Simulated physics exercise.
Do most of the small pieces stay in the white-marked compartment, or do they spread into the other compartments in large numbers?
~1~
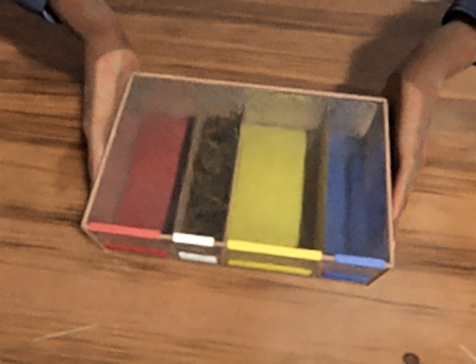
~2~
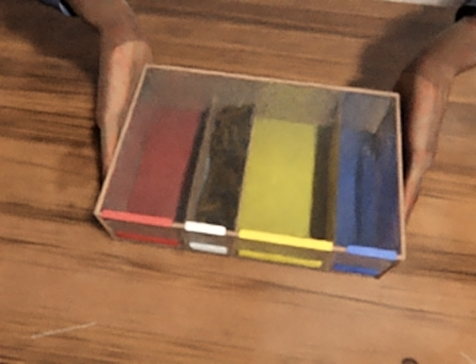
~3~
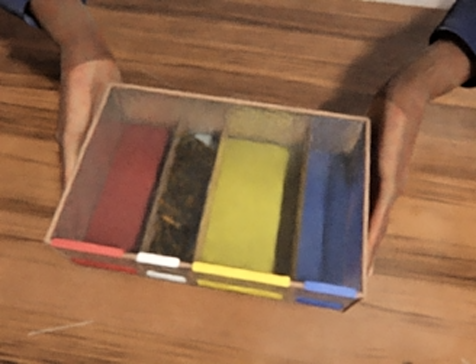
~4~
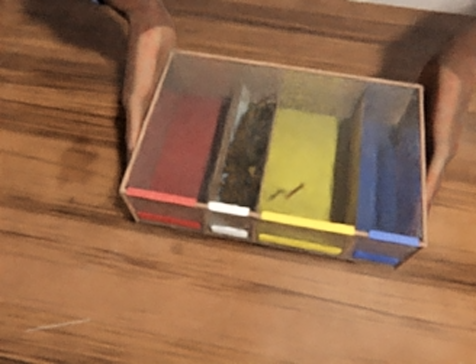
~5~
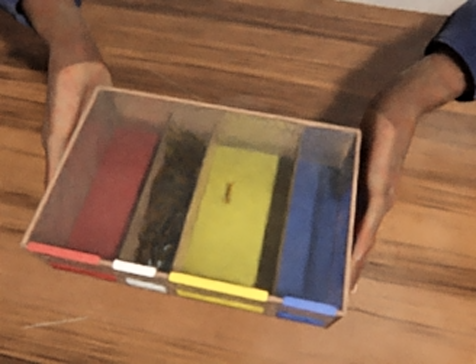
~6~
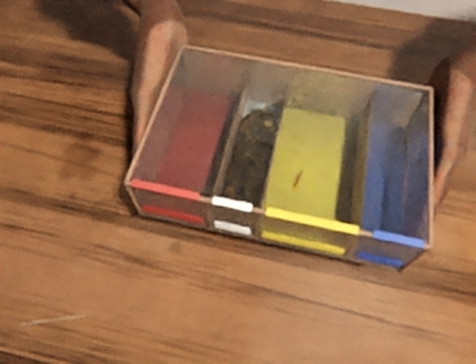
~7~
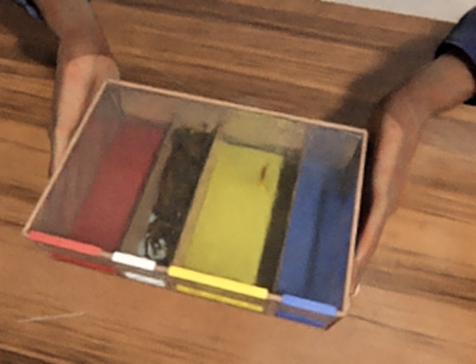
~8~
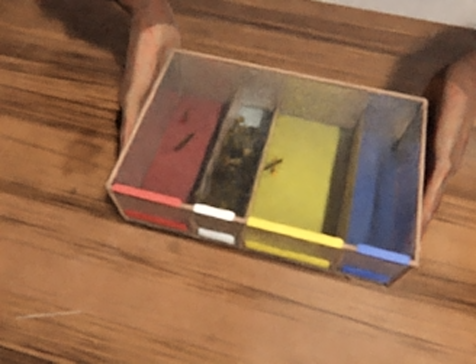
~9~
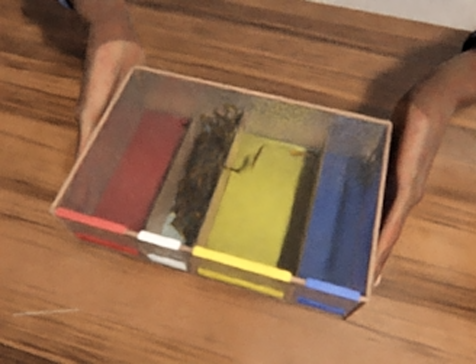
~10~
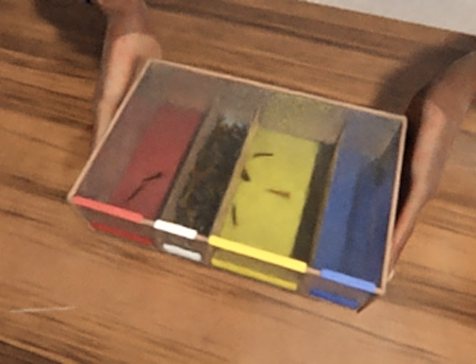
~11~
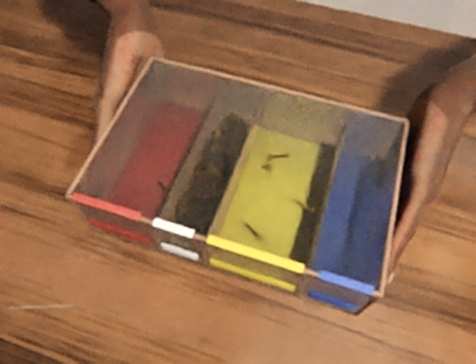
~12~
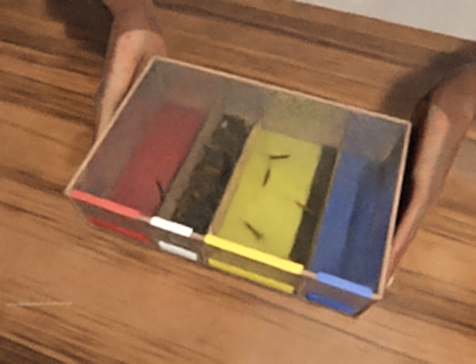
Most of the pieces stay in the white-marked compartment. Only a few end up in the yellow one, and the red and blue ones hold hardly any.
The video shows two hands holding a shallow clear-lidded box with red, white, yellow and blue compartments above a wooden table, shaking it side to side. Small dark pieces bunched in the white compartment shift, a few scatter onto yellow and red, and most remain in white as the box settles.
